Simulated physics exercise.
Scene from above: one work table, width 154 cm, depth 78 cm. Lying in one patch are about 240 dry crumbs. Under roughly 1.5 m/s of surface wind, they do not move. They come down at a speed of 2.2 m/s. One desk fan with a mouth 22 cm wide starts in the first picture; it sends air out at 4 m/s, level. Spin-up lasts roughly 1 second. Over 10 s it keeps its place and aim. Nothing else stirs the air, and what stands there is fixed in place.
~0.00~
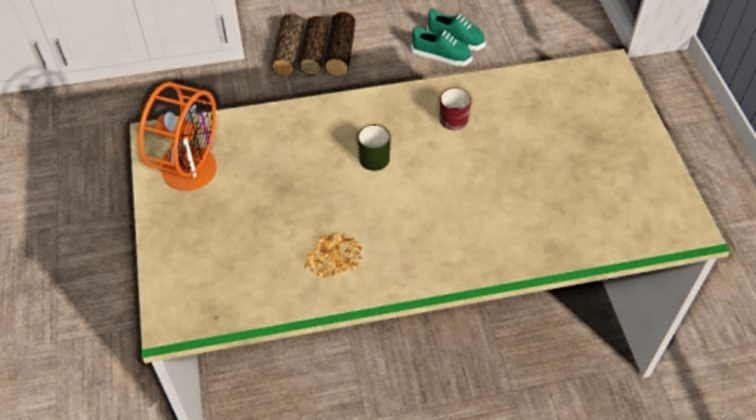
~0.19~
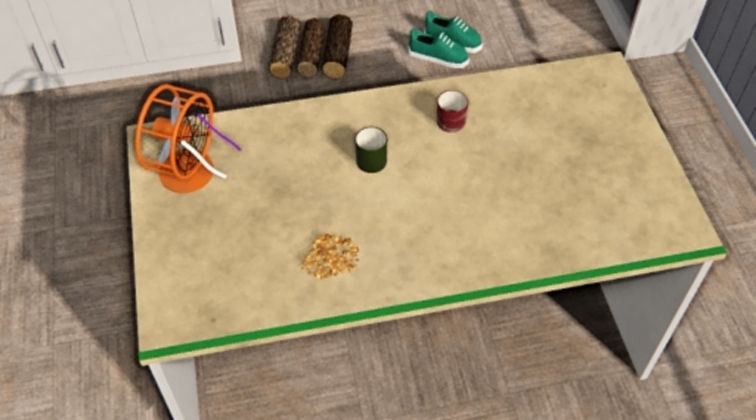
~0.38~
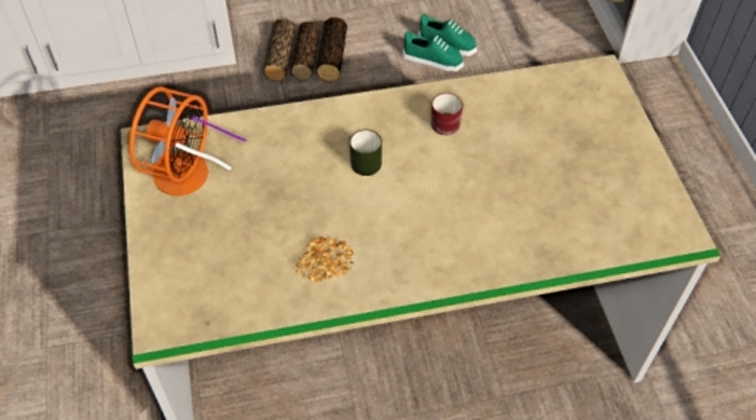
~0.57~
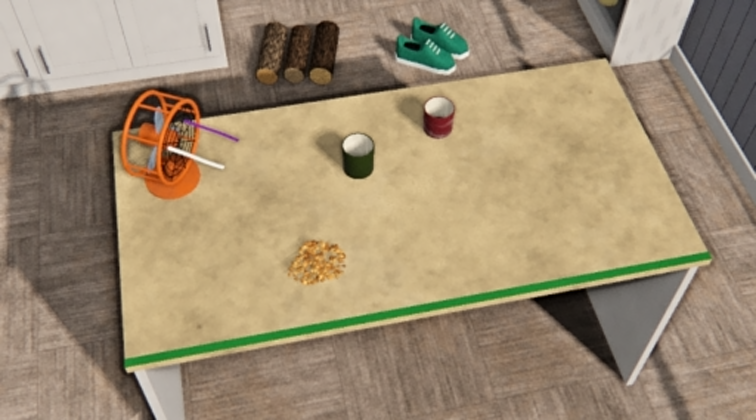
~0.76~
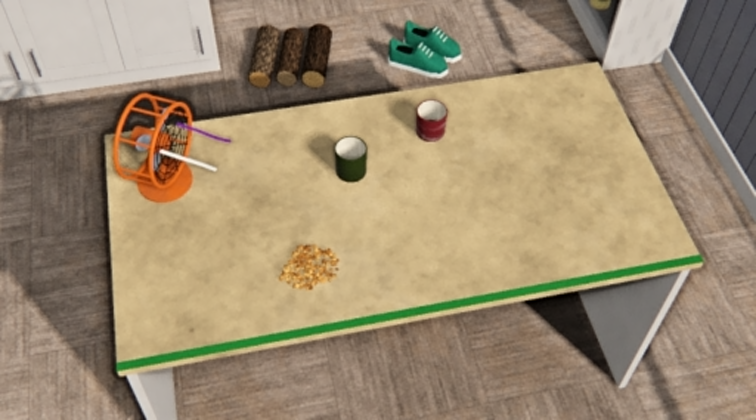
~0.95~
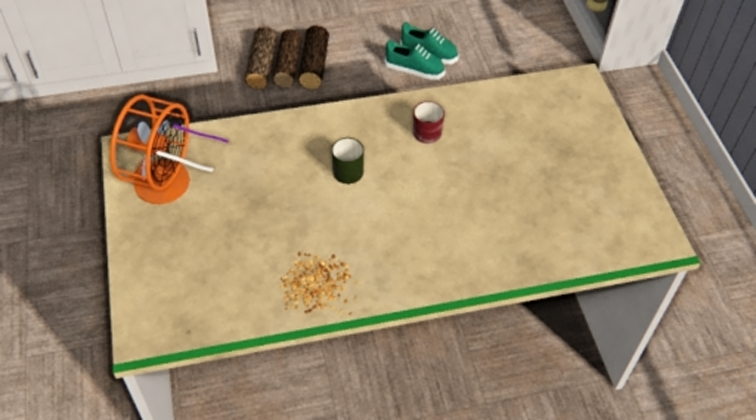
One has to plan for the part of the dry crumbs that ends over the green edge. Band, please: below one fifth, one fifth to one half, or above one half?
The share passes the halfway mark.
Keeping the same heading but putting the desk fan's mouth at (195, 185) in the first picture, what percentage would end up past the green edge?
Result: Approx. 100 %.
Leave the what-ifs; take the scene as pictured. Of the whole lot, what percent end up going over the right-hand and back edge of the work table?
Roughly 0 per cent at the right-hand edge and 0 per cent at the back edge.
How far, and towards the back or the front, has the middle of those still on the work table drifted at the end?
Forward, some 15 cm.
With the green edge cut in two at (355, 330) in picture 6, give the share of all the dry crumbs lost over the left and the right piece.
5 % left and 60 % right.
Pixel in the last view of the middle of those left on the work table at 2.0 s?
Somewhere about (331, 307), I'd say.
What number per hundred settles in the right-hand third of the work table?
0 %.
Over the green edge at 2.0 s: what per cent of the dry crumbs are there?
60 %, roughly.
After 2.0 s, 57 % are over the green edge; the middle of those still in play is near (331, 307); 73 % have settled or left.
After 3.2 s, 59 % are over the green edge; the middle of those still in play is near (331, 307); 77 % have settled or left.
After 5.5 s, 60 % are over the green edge; the middle of those still in play is near (331, 307); 80 % have settled or left.
After 10.0 s, at the end, 60 % are over the green edge; the middle of those still in play is near (331, 307).
